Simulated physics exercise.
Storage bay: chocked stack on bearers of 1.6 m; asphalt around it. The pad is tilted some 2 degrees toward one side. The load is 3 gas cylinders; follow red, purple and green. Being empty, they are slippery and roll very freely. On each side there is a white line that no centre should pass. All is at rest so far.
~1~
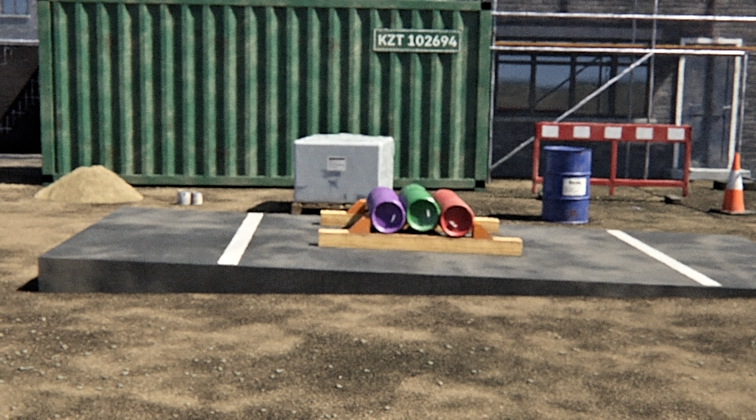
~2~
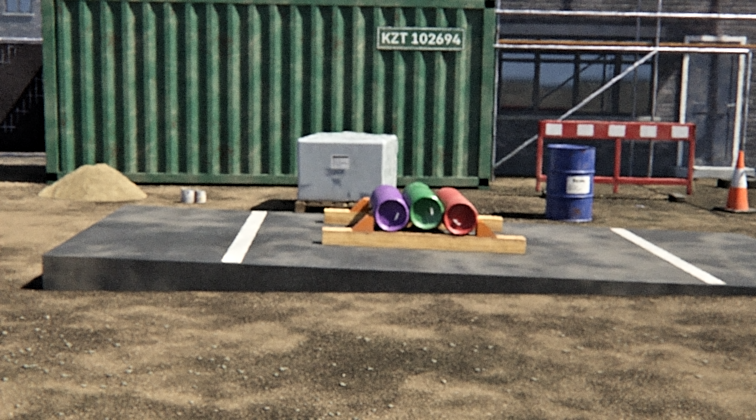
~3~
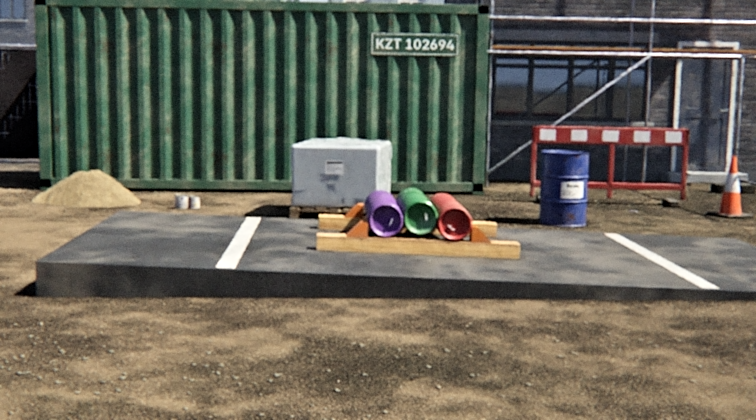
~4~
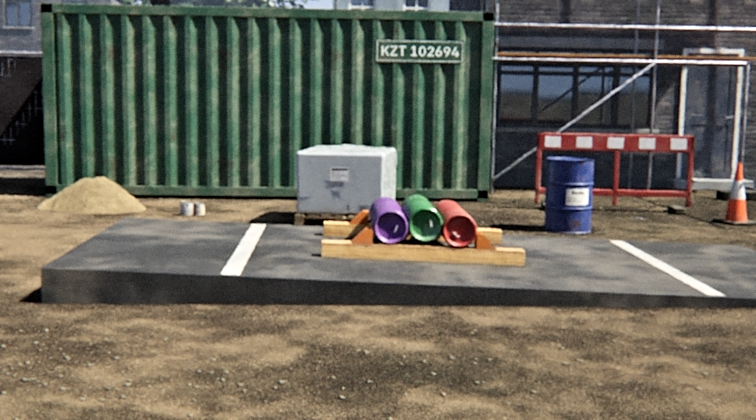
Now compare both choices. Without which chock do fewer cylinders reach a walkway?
The chock on the left side is the one to take.
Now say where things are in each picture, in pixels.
The first picture shows red (457, 220), purple (388, 217), green (423, 215); the pad slopes 2° down to the right; 2 of the 3 form the bottom row; nothing moves.
The second picture shows red (461, 218), purple (392, 215), green (426, 213); nothing moves.
The third picture shows red (455, 224), purple (386, 221), green (421, 218); both chocks in; lines at (239, 243) and (671, 263); all still.
The fourth picture shows red (460, 231), purple (391, 227), green (426, 225); nothing moves.
Chock on the left freed, after 0.8 s, red is on the bearers, 55 cm from the bearers' right end; purple is on the bearers, 55 cm from the bearers' left end; green is on the bearers, 80 cm from the bearers' left end; 0 over a line so far.
Chock on the left freed, at the end, red is on the bearers, 55 cm from the bearers' right end; purple is on the bearers, 55 cm from the bearers' left end; green is on the bearers, 80 cm from the bearers' left end; 0 over a line so far.
Chock on the right freed, after 2.8 s, red is off the bearers, 110 cm short of the right line, rolling right; purple is on the bearers, 65 cm from the bearers' right end, rolling right; green is on the bearers, 35 cm from the bearers' right end, rolling right; 0 over a line so far.
Chock on the right freed, at the end, red is past the right line; purple is past the right line; green is past the right line; 3 over a line so far.
